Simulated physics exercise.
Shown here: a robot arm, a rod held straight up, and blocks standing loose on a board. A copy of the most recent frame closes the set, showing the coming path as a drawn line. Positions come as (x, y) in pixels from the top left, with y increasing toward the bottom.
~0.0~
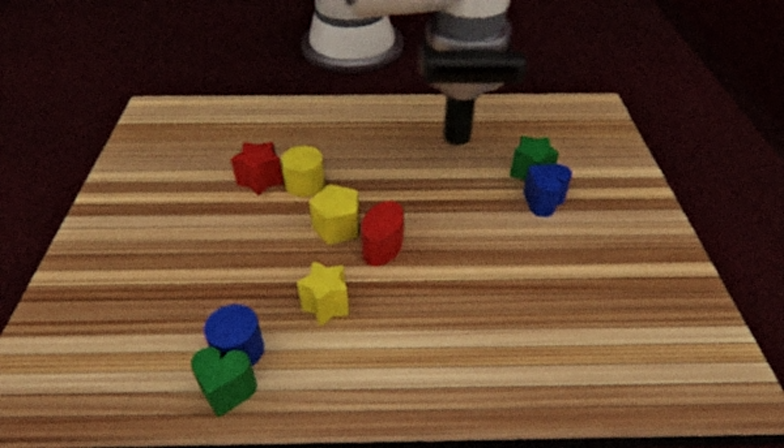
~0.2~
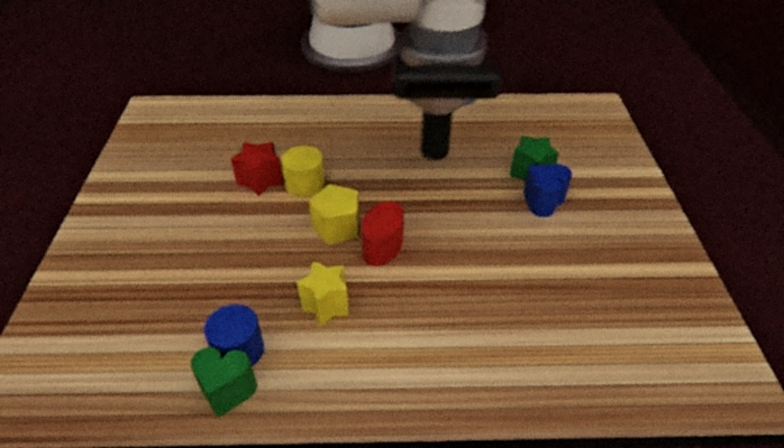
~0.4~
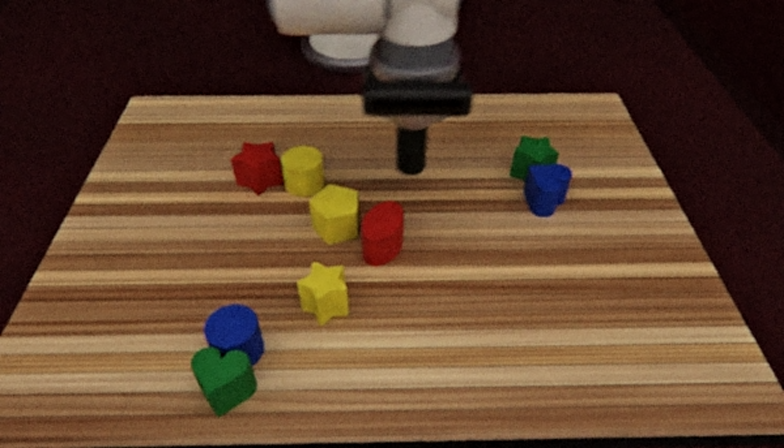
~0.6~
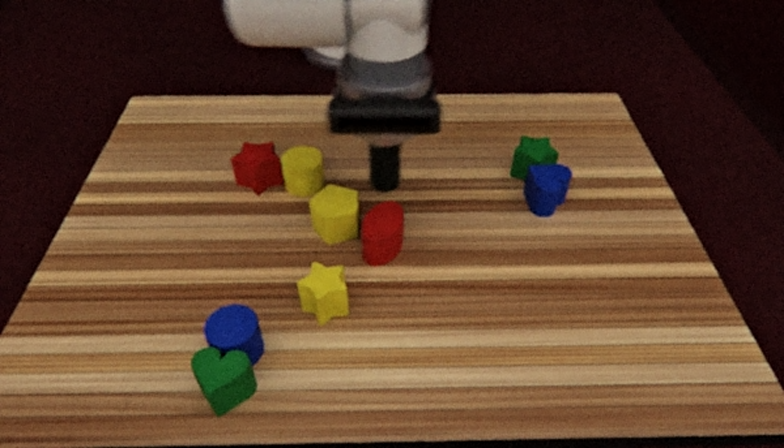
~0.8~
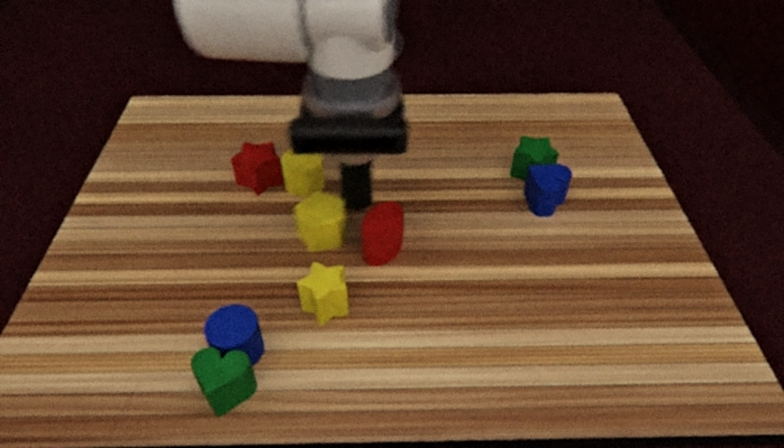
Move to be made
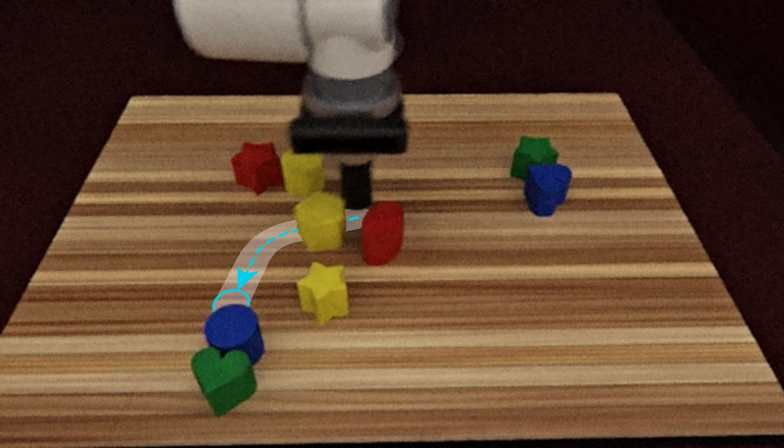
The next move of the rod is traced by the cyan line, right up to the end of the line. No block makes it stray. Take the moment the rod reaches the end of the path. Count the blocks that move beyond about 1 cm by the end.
The number of blocks that move over 1 cm is three or more.
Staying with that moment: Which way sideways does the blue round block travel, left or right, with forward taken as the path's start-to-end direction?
Gets pushed left.
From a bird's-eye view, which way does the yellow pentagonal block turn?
Rotates counter-clockwise.
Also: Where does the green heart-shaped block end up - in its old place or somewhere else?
At the end of the path, the green heart-shaped block has moved off its old spot.
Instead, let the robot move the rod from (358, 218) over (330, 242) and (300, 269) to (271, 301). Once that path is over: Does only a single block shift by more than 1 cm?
Yes.
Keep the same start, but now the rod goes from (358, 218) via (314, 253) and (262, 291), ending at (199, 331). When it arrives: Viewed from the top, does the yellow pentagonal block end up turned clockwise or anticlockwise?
Bird's-eye view: Clockwise.
Drawn move, from (358, 218) by way of (302, 229) and (255, 256) to (231, 304).
The first path, step by step. One third of the way, rod at (299, 213); yellow pentagonal block at (271, 229), turned 35° anticlockwise.
Two thirds of the way, rod at (251, 241); yellow pentagonal block at (248, 260), turned 100° anticlockwise.
At the end, rod at (226, 288); green heart-shaped block at (211, 388); blue round block at (234, 348); yellow pentagonal block at (248, 303), turned 140° anticlockwise; red oval block still.
